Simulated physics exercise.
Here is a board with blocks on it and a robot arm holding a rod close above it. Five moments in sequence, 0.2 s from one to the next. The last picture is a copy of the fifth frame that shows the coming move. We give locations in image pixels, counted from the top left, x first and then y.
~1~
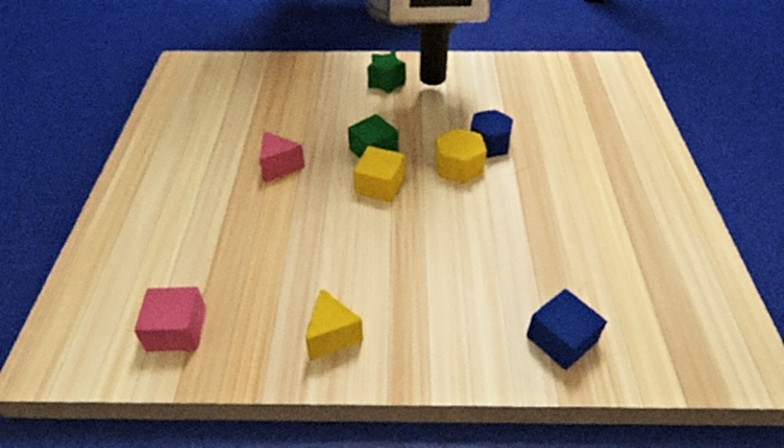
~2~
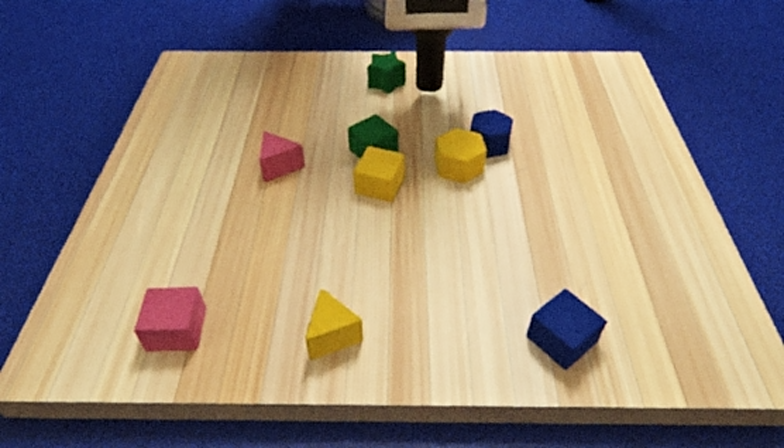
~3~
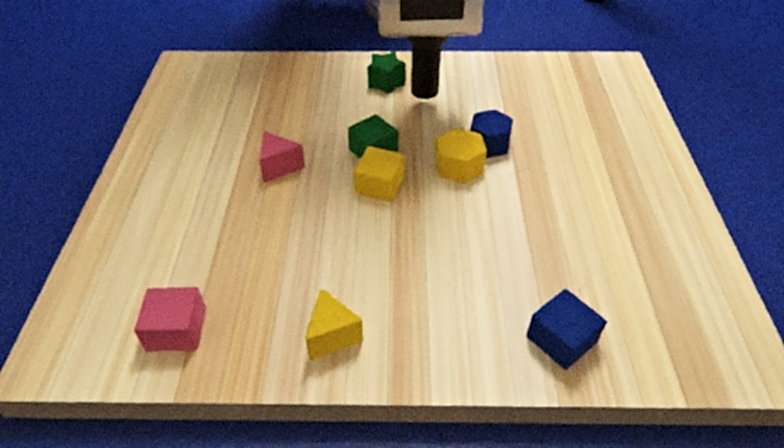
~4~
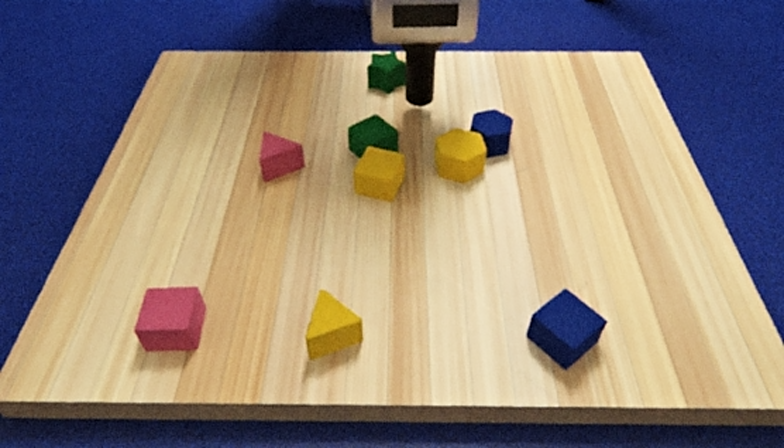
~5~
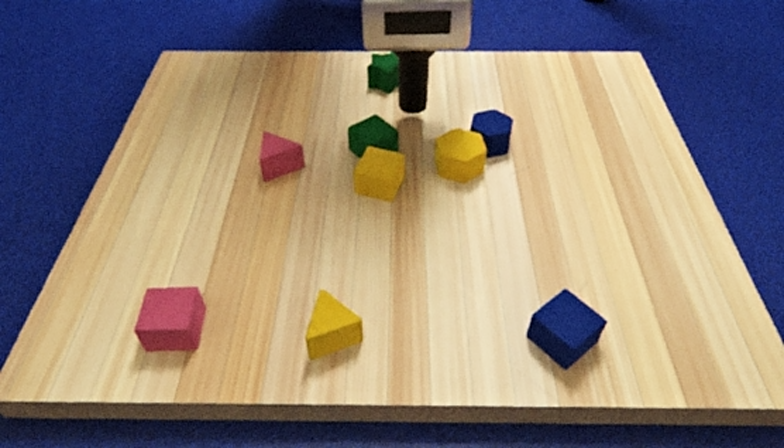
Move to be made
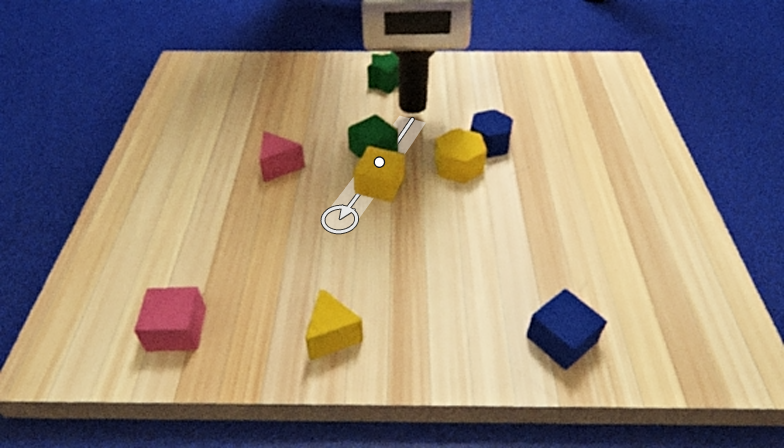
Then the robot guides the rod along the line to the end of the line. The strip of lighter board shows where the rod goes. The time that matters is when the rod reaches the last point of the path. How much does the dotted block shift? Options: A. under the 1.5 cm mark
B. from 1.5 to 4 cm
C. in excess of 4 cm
I choose C.
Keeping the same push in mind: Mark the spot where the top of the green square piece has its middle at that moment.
I think it will end close to (340, 141).
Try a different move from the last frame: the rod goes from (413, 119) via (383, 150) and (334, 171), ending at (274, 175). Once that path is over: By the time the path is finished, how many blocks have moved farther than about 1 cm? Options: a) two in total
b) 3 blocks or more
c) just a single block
The correct letter is a.
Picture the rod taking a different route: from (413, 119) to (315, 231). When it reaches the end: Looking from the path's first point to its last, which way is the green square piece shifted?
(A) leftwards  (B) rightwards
Choice B: Rightwards.
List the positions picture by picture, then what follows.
In the first frame, rod tip at (433, 79); block tops, green square piece at (373, 128); yellow square piece at (379, 162); green star block at (386, 60); yellow hexagonal block at (461, 143).
In the second frame, rod at (429, 85); blocks unchanged.
In the third frame, rod at (425, 92); blocks unchanged.
In the fourth frame, rod at (419, 99); blocks unchanged.
In the fifth frame, rod at (413, 106); green square piece at (373, 128); yellow square piece at (379, 162); green star block at (386, 60); yellow hexagonal block at (461, 143).
Path on the board, straight from (413, 119) to (340, 219); the dot is on the yellow square piece.
What follows on the original path. One third of the way, rod at (391, 136); green square piece at (359, 135), turned 20° clockwise.
Two thirds of the way, rod at (366, 169); green square piece at (340, 141), turned 55° clockwise; yellow square piece at (375, 185), turned 40° anticlockwise.
At the end, rod at (338, 206); green square piece at (340, 141), turned 55° clockwise; yellow square piece at (376, 206), turned 80° anticlockwise; green star block in place; yellow hexagonal block in place.
